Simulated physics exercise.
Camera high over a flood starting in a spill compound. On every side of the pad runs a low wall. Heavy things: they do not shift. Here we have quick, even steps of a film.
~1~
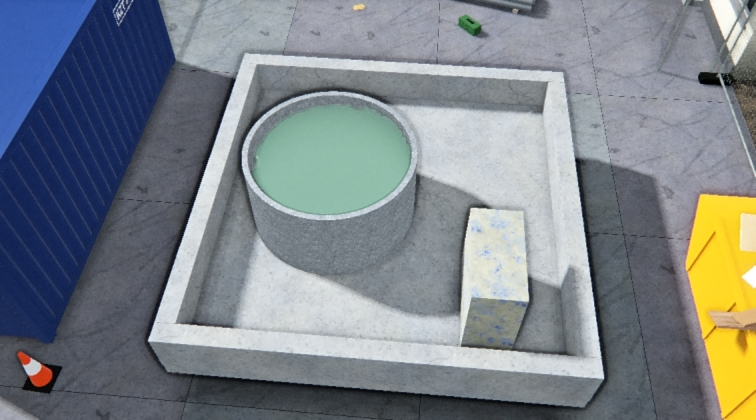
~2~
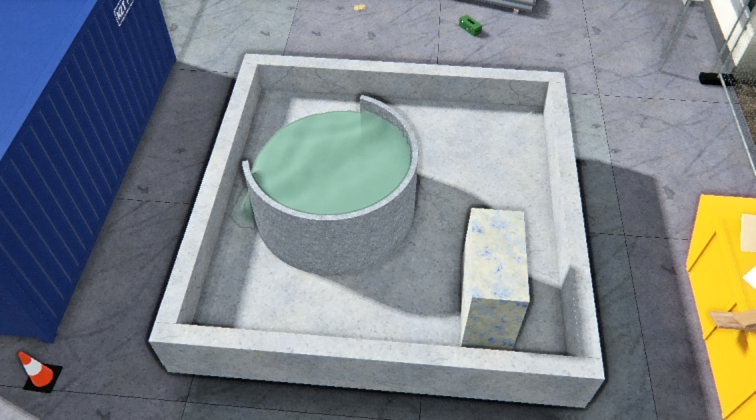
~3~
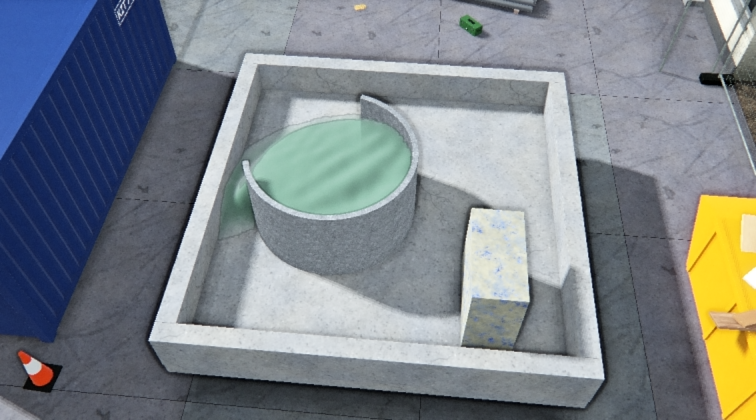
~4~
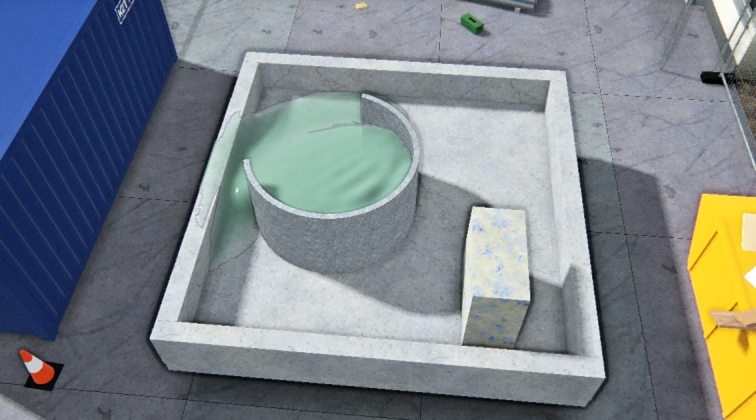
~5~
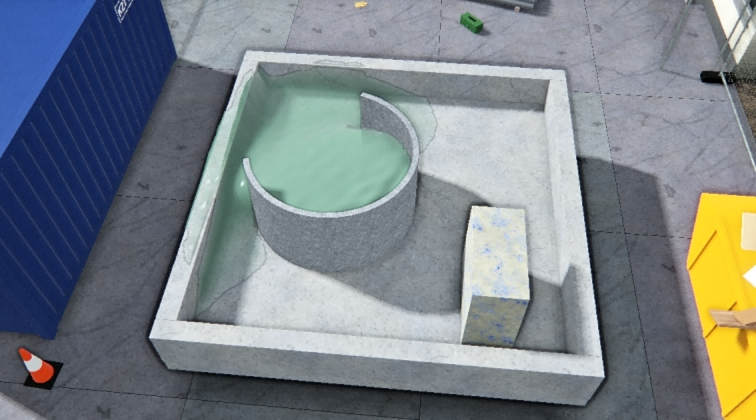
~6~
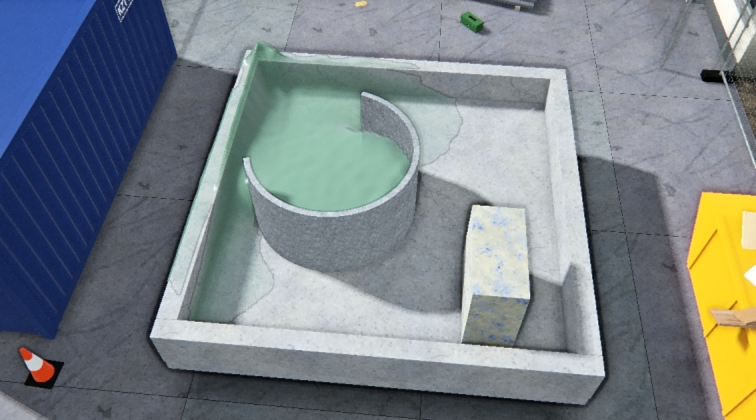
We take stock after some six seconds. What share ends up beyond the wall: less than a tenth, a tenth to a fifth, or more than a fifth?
Tenth to fifth escapes.
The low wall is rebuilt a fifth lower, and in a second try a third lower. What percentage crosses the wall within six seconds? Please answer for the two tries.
In the first case about 22 in a hundred, in the second about 30 in a hundred.
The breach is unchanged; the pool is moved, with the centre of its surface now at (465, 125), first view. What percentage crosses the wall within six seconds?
Share noted: About 8 %.
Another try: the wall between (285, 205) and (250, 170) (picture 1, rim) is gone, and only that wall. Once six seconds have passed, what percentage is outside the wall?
About 8 %.
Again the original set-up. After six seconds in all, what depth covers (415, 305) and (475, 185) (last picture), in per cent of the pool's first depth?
12 and 12 %, in that order.
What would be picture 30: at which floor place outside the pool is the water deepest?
I'd mark about pixel (555, 371).
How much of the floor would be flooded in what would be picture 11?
It works out to about 50 in a hundred.
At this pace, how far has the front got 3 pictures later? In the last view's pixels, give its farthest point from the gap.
The farthest point of the front sits at (534, 104).
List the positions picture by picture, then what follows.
The first frame shows still water in the pool at (330, 155).
In the second frame, water pours out on the pool's far side and has run to a hidden place.
In the third frame, the front is at (220, 233), out from the gap on the pool's far side.
In the fourth frame, water pours out on the pool's far side and has run to (211, 265).
In the fifth frame, water pours out on the pool's far side and has run to (197, 309).
In the sixth frame, water pours out on the pool's far side and has run to a hidden place.
A moment on, water covers 40 % of the floor; the low wall has let 4 % over.
Next, water covers 45 % of the floor; the low wall has let 8 % over.
Then, water covers 70 % of the floor; the low wall has let 13 % over.
Later, water covers 80 % of the floor; the low wall has let 13 % over.
In the end, water covers 80 % of the floor; the low wall has let 13 % over.
